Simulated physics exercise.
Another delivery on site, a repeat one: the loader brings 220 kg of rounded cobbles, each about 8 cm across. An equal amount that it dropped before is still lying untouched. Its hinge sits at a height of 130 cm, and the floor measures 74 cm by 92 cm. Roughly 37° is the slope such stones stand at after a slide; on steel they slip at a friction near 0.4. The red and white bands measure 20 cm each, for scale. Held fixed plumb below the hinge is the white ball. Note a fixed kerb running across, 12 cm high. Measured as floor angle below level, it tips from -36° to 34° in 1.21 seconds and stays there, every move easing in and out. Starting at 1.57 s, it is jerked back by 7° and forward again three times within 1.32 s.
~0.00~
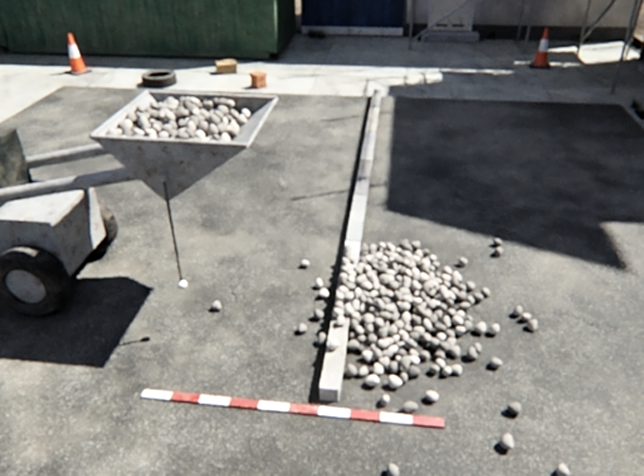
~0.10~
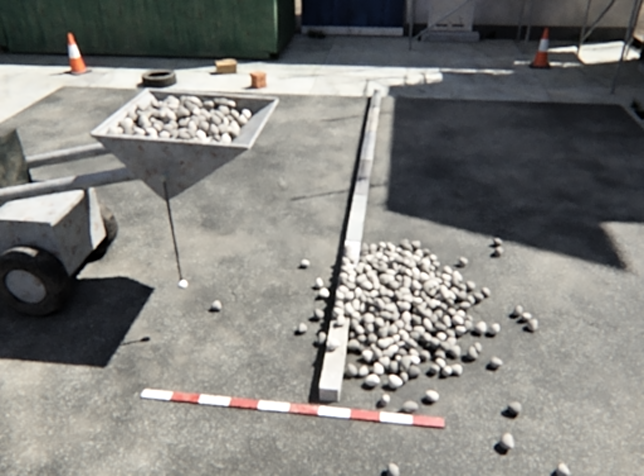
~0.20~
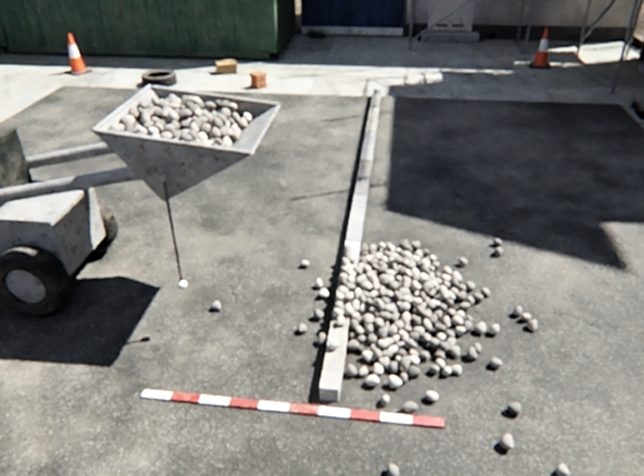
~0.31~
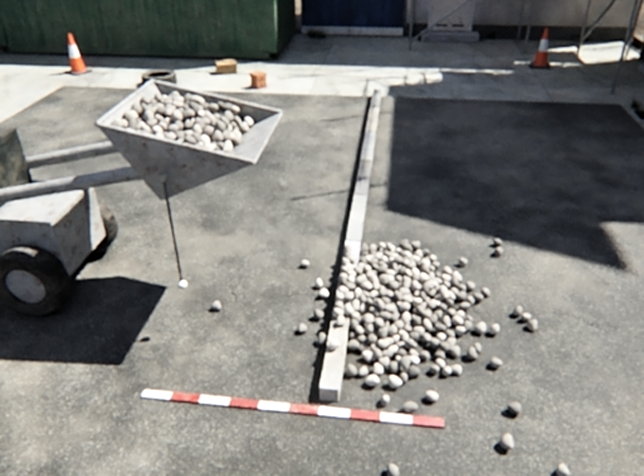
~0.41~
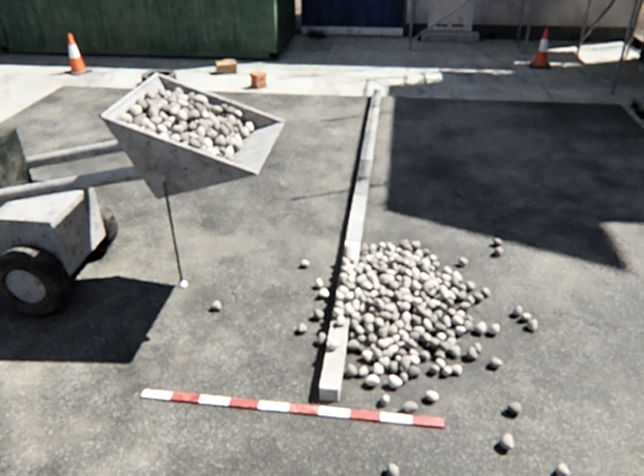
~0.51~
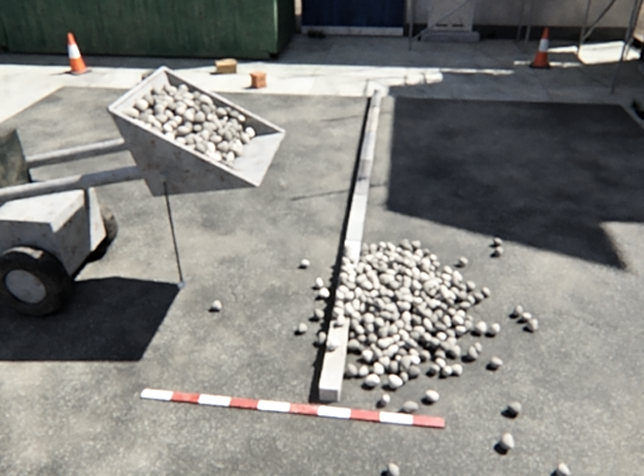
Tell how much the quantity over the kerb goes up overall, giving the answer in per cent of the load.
It goes up by roughly 12 per cent.
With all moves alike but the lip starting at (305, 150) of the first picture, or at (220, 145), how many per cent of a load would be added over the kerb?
First place about 65 %, second about 0 %.
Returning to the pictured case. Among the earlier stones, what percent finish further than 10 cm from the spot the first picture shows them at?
Roughly 0 per cent of them.
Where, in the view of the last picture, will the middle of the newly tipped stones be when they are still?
The centre sits about (315, 291).
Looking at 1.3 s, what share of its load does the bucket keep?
I'd say about 60 per cent.
After 0.9 s the floor is at 23°; in per cent of one load, 99 in the bucket, 8 on this side of the kerb, 93 over the kerb; the foremost stones are at (535, 331).
After 1.3 s the floor is at 34°; in per cent of one load, 61 in the bucket, 47 on this side of the kerb, 93 over the kerb; the foremost stones are at (535, 331).
After 3.3 s the floor is at 34°; in per cent of one load, 0 in the bucket, 96 on this side of the kerb, 104 over the kerb; the foremost stones are at (535, 331).
After 5.8 s the floor is at 34°; in per cent of one load, 0 in the bucket, 96 on this side of the kerb, 104 over the kerb; the foremost stones are at (535, 331). Net gain over the kerb, 12.
